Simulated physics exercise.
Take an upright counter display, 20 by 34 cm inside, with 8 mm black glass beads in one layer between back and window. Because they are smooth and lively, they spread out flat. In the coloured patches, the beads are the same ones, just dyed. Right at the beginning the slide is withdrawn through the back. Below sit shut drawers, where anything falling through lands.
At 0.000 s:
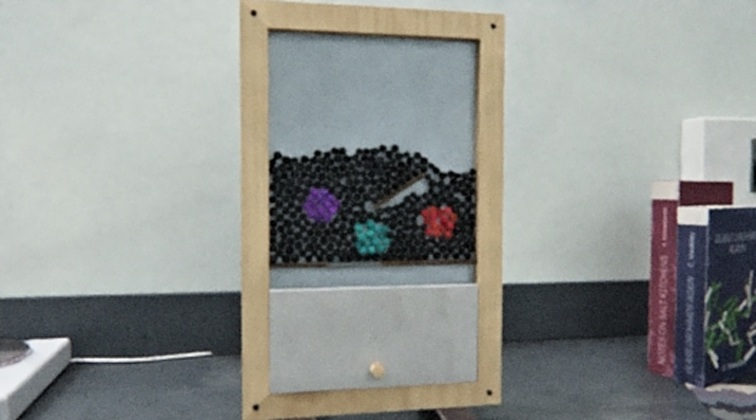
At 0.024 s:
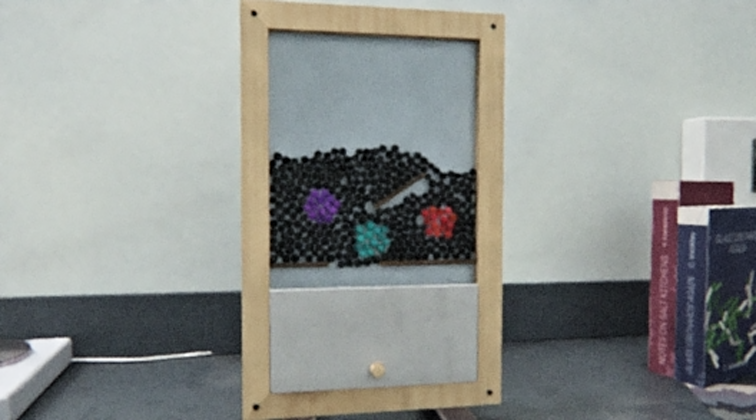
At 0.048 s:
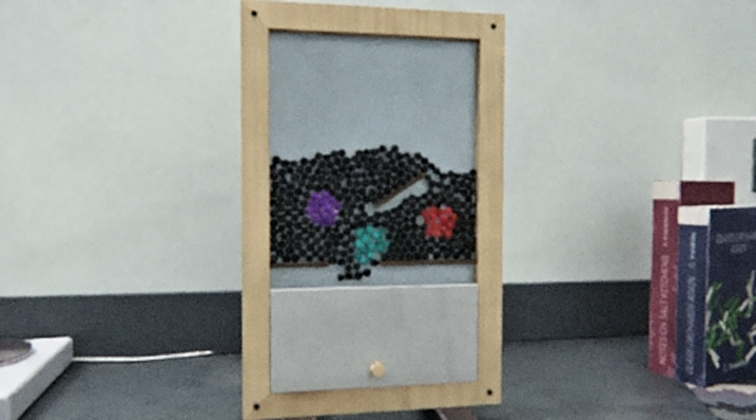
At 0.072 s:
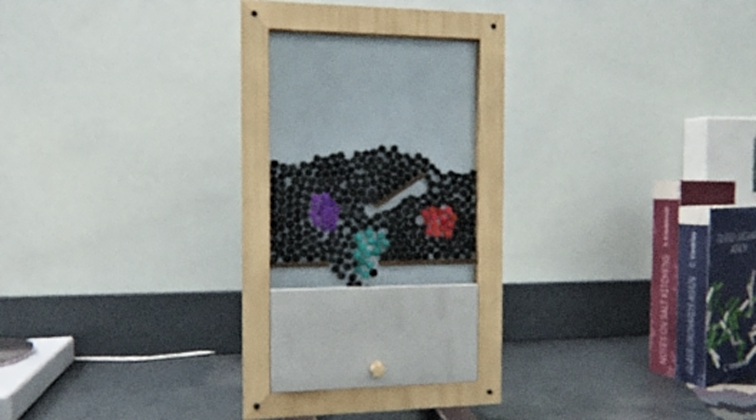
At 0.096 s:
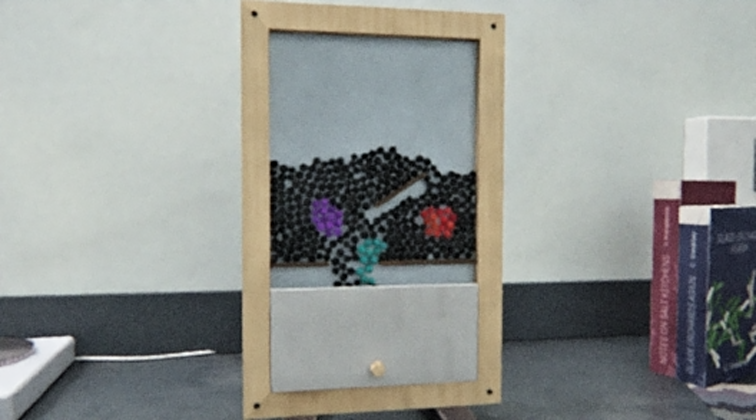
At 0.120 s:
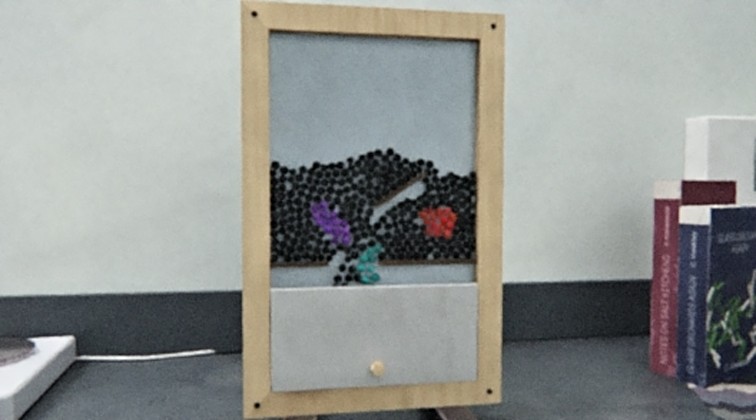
On a counter, a wooden-framed display held black beads with purple, turquoise and red patches; beads trickled down through a gap near the turquoise patch, which sank and shrank while the purple one stretched downward.
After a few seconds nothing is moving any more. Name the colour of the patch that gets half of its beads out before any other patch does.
The turquoise patch gets there first.
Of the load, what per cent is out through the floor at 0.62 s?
Roughly 60 in every hundred.
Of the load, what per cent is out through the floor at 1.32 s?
Roughly 85 per cent.
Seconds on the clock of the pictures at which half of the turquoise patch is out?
0.2 s.
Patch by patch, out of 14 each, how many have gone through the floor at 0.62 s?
The purple patch has 14 out, the turquoise patch 14, the red patch 0.
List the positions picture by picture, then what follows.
About 320 beads; load centre (370, 216); purple patch (321, 206); turquoise patch (372, 239); red patch (439, 222); slide (324, 264) to (384, 263), in the first picture.
Load centre (379, 212); 1 out, in the second picture.
Load centre (378, 215); 6 out, in the third picture.
Load centre (378, 217); 15 out, in the fourth picture.
Load centre (377, 221); 22 out, in the fifth picture.
Load centre (370, 212); 31 out; purple patch (331, 223); turquoise patch (370, 264); red patch (438, 222); wall ends (376, 206) to (422, 175), in the sixth picture.
After 0.27 s, 25 % are out; out of 14, purple 6, turquoise 14, red 0.
After 0.62 s, 60 % are out; out of 14, purple 14, turquoise 14, red 0.
After 1.32 s, 85 % are out; out of 14, purple 14, turquoise 14, red 9.
Settled by 2.5 s, 90 % are out; out of 14, purple 14, turquoise 14, red 13; half out at purple 0.28 s, turquoise 0.15 s, red 1.14 s.
